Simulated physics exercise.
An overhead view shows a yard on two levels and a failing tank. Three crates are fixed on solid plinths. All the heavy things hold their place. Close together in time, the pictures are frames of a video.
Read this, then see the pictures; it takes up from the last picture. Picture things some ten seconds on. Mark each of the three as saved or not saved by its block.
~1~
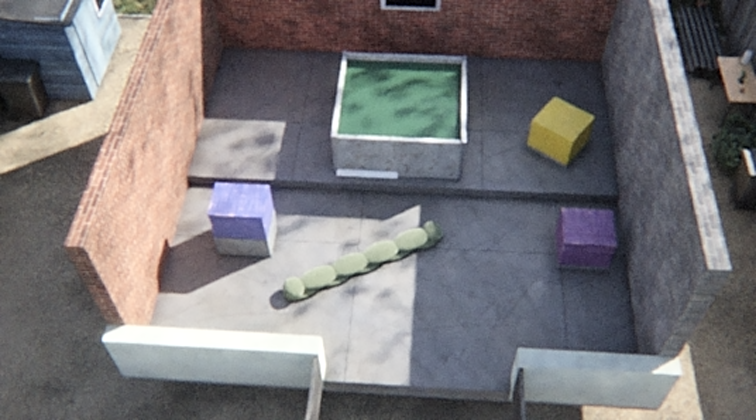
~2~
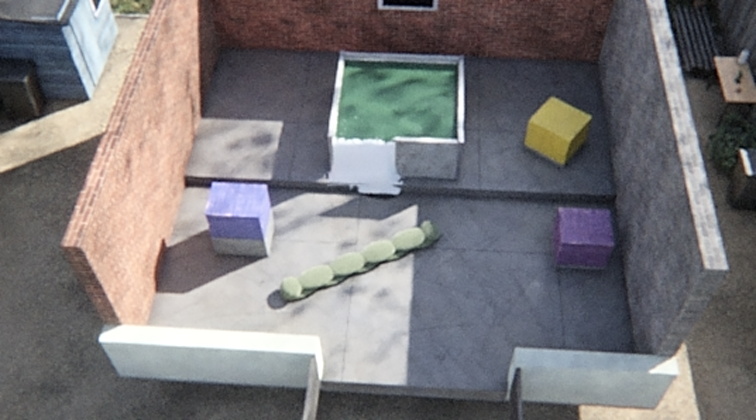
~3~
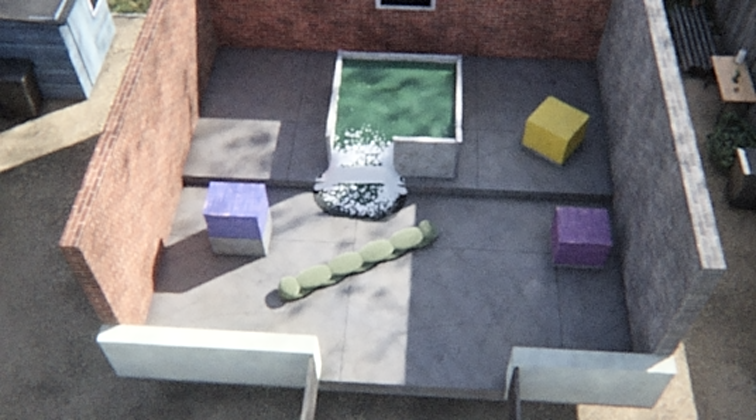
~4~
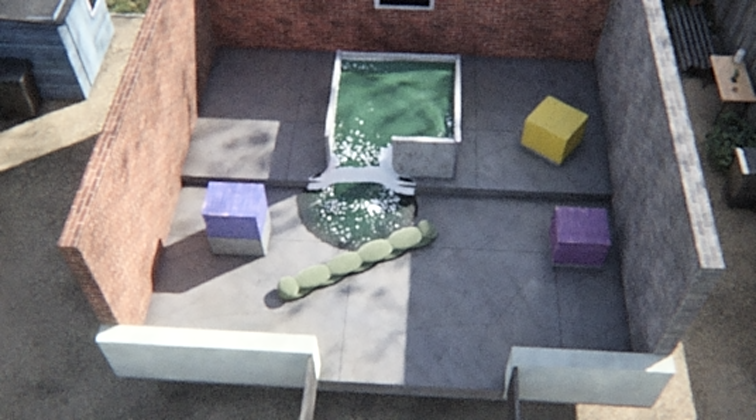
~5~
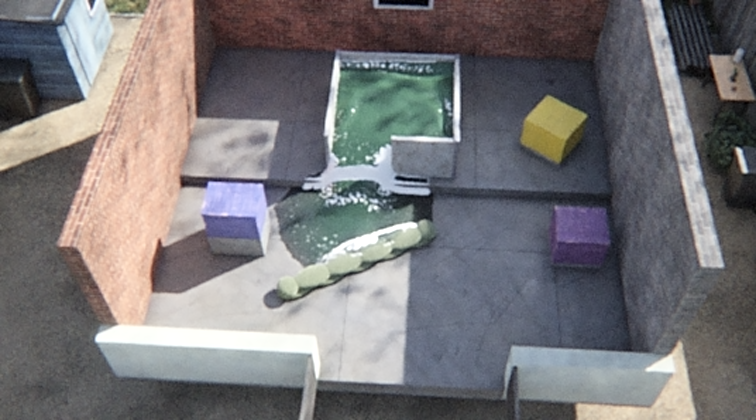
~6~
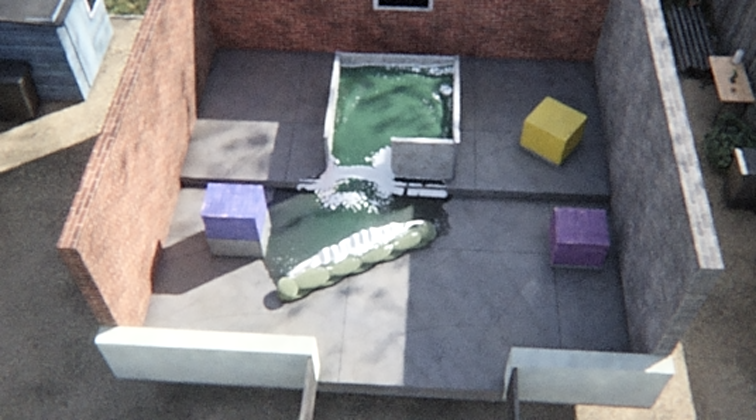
Yellow crate - saved; purple crate - not saved; blue crate - saved.
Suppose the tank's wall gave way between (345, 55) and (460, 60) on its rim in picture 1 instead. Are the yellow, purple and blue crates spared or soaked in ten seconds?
Then: The yellow crate gets wet, the purple crate is topped, the blue crate is spared.
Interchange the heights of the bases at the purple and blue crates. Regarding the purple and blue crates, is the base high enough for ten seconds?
After the trade the purple crate is left untouched, and the blue crate is inundated.
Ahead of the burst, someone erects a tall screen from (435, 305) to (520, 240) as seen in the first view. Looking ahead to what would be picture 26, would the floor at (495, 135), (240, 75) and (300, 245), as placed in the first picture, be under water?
First unwetted, then unwetted, then inundated.
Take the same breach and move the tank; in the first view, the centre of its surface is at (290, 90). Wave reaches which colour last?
Yellow one.
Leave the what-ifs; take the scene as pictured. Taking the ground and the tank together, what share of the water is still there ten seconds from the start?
Close to 86 %.
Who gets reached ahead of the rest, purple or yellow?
I reckon it's the crate marked purple.
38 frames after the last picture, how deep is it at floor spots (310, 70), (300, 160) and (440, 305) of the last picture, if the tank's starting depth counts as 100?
In turn 0, 2 and 6 in a hundred.
A moment on, water covers 25 % of the floor; the yellow crate not reached, the purple crate not reached, the blue crate water round its plinth.
Next, water covers 40 % of the floor; the yellow crate not reached, the purple crate water round its plinth, the blue crate water round its plinth.
Then, water covers 40 % of the floor; the yellow crate not reached, the purple crate water round its plinth, the blue crate water round its plinth.
Later, water covers 60 % of the floor; the yellow crate not reached, the purple crate water round its plinth, the blue crate water round its plinth.
In the end, water covers 55 % of the floor; the yellow crate stayed above the water, the purple crate was topped, the blue crate stayed above the water.
